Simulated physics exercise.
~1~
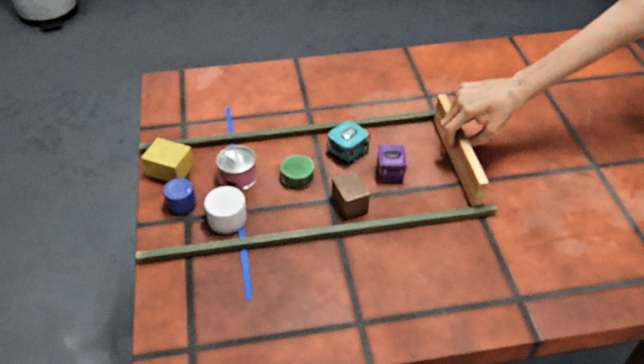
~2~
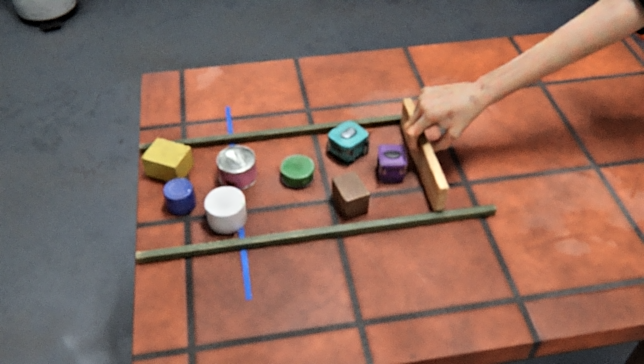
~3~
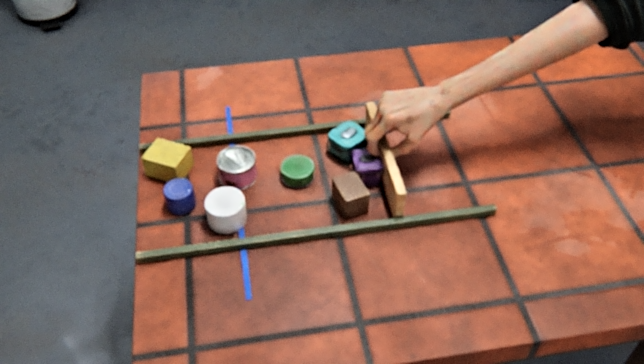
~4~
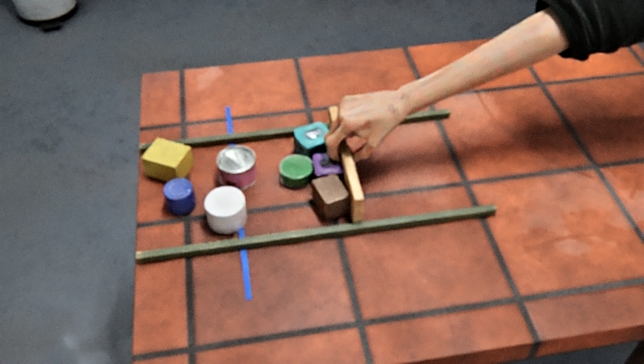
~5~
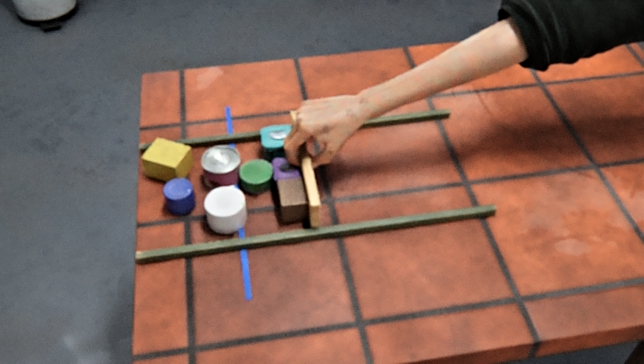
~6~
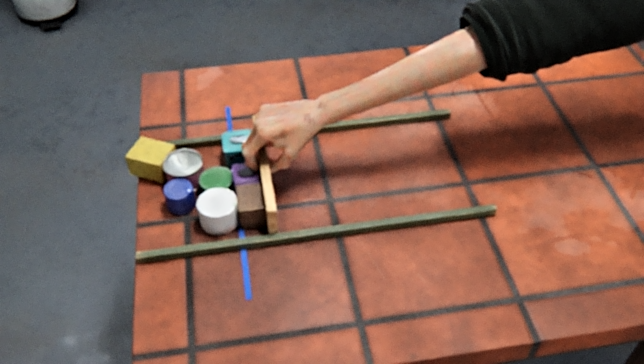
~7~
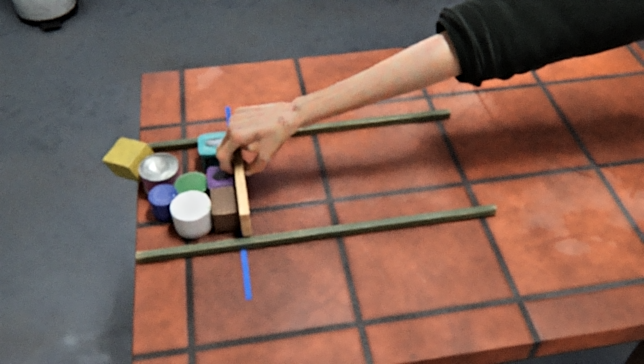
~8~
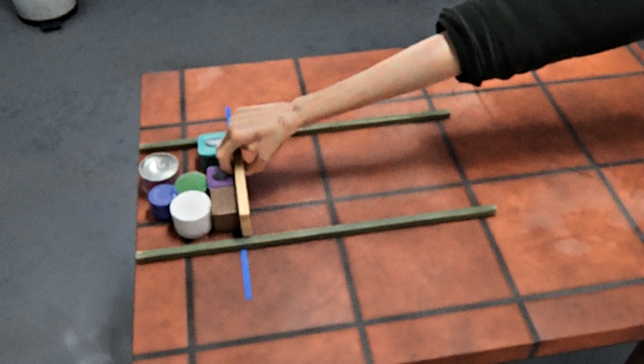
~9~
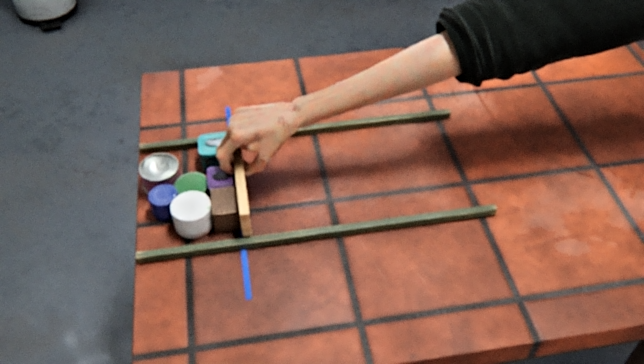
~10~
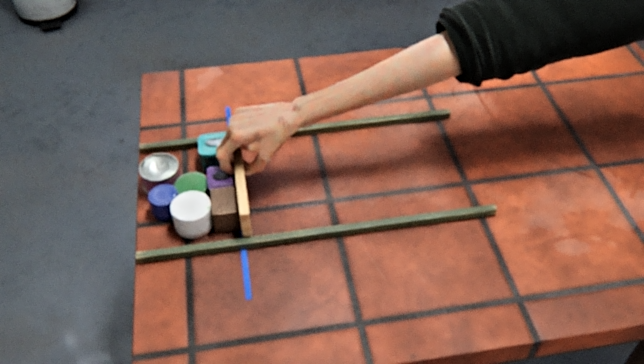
A hand holds a wooden board upright on a reddish tiled table, seen from above at an angle, between two dark green rails. To its left sit a purple case, a turquoise case, a brown block, a green lid, a silver-topped tin, a white lid, a blue lid and a yellow block, with a blue tape line crossing beneath. The board slides left, gathering the purple case, then the turquoise and brown pieces, then the rest. Bunched together, they shove the yellow block over the left edge, where it tilts and drops from sight. The board stops at the tape, and the others stay on the table.
